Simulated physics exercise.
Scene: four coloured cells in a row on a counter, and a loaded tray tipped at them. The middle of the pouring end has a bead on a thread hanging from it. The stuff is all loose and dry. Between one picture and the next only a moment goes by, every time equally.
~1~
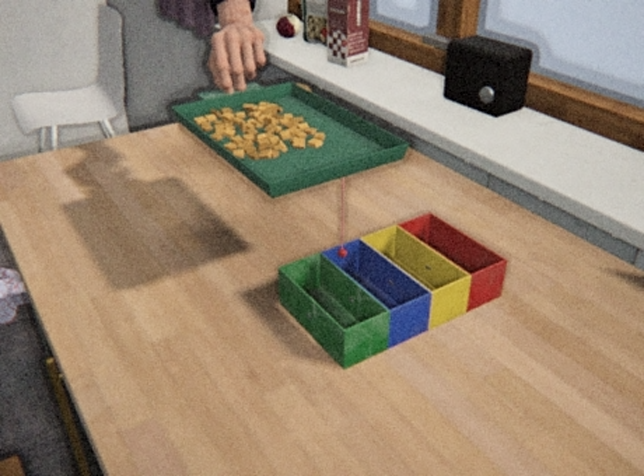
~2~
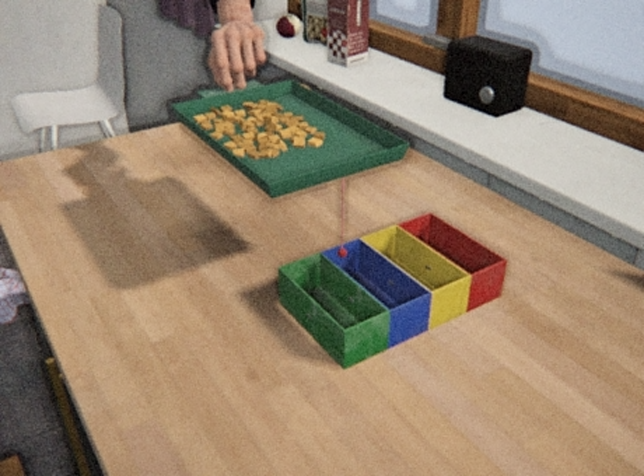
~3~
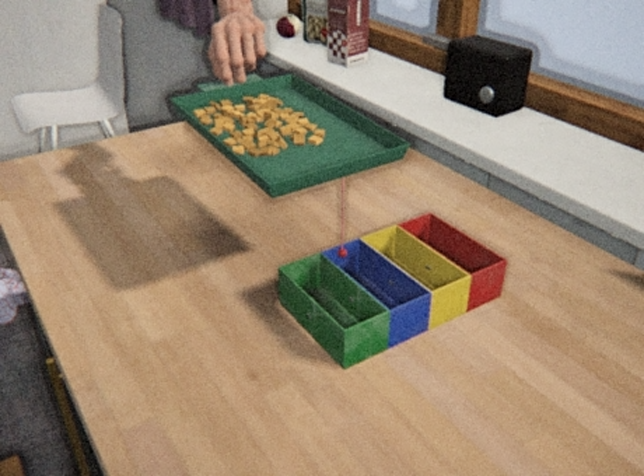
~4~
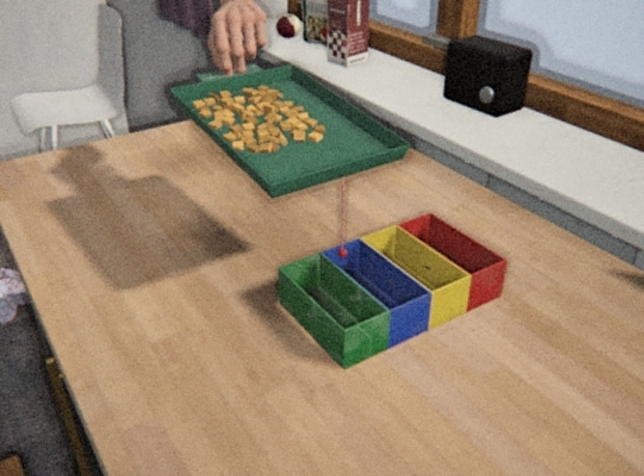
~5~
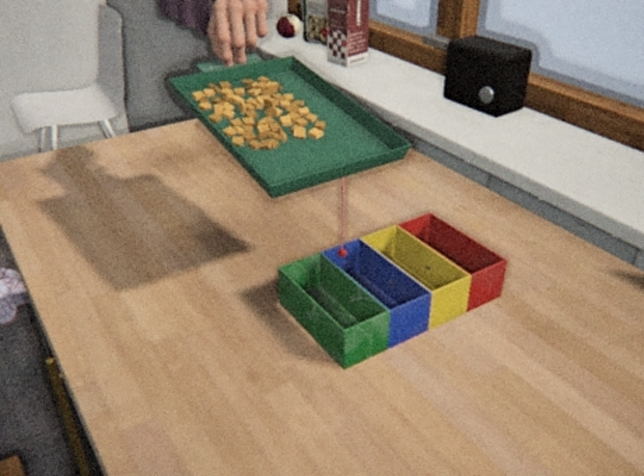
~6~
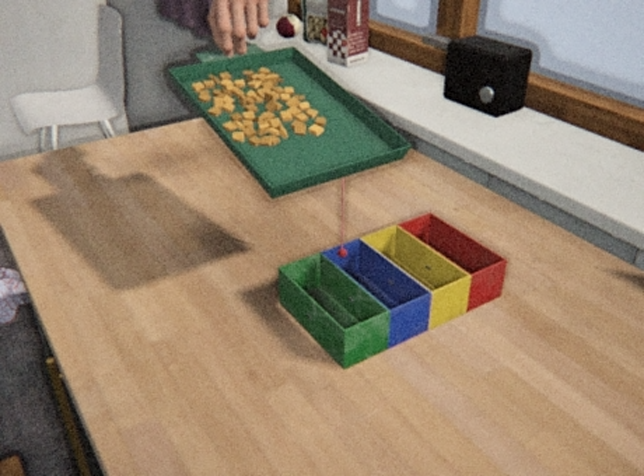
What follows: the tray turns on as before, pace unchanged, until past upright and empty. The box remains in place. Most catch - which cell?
Cell: Green.
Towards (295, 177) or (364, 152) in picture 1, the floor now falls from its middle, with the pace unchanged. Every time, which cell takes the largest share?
Case 1 - that green cell. Case 2 - the yellow one.
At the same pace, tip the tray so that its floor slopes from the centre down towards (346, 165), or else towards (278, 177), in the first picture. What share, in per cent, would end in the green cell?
Respectively close to 20 and 20 in a hundred.
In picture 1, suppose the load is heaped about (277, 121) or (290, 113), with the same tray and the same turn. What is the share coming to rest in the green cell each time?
Respectively 40 and 20 in a hundred.
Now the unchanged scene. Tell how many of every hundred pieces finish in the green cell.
Roughly 40 percent.
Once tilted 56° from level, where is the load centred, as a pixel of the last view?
(323, 165).
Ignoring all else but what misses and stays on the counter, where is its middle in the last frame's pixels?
The centre sits near (282, 352).
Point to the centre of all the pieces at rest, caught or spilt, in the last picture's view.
I'd place the middle at about (356, 327).
Just after the last frame, tray tipped steeply; almost all on the tray; just a few falling or outside the box.
A moment on, tray tipped right over; the larger part on the tray; about a tenth in the green cell; just a few in the blue cell; just a few in the yellow cell; about a tenth falling or outside the box.
Further on, tray tipped past a quarter turn; roughly half in the green cell; roughly a quarter in the blue cell; about a tenth in the yellow cell; roughly a quarter falling or outside the box.
When it is over, tray tipped past a quarter turn; roughly half in the green cell; roughly a quarter in the blue cell; about a tenth in the yellow cell; not one in the red cell; roughly a quarter outside the box.
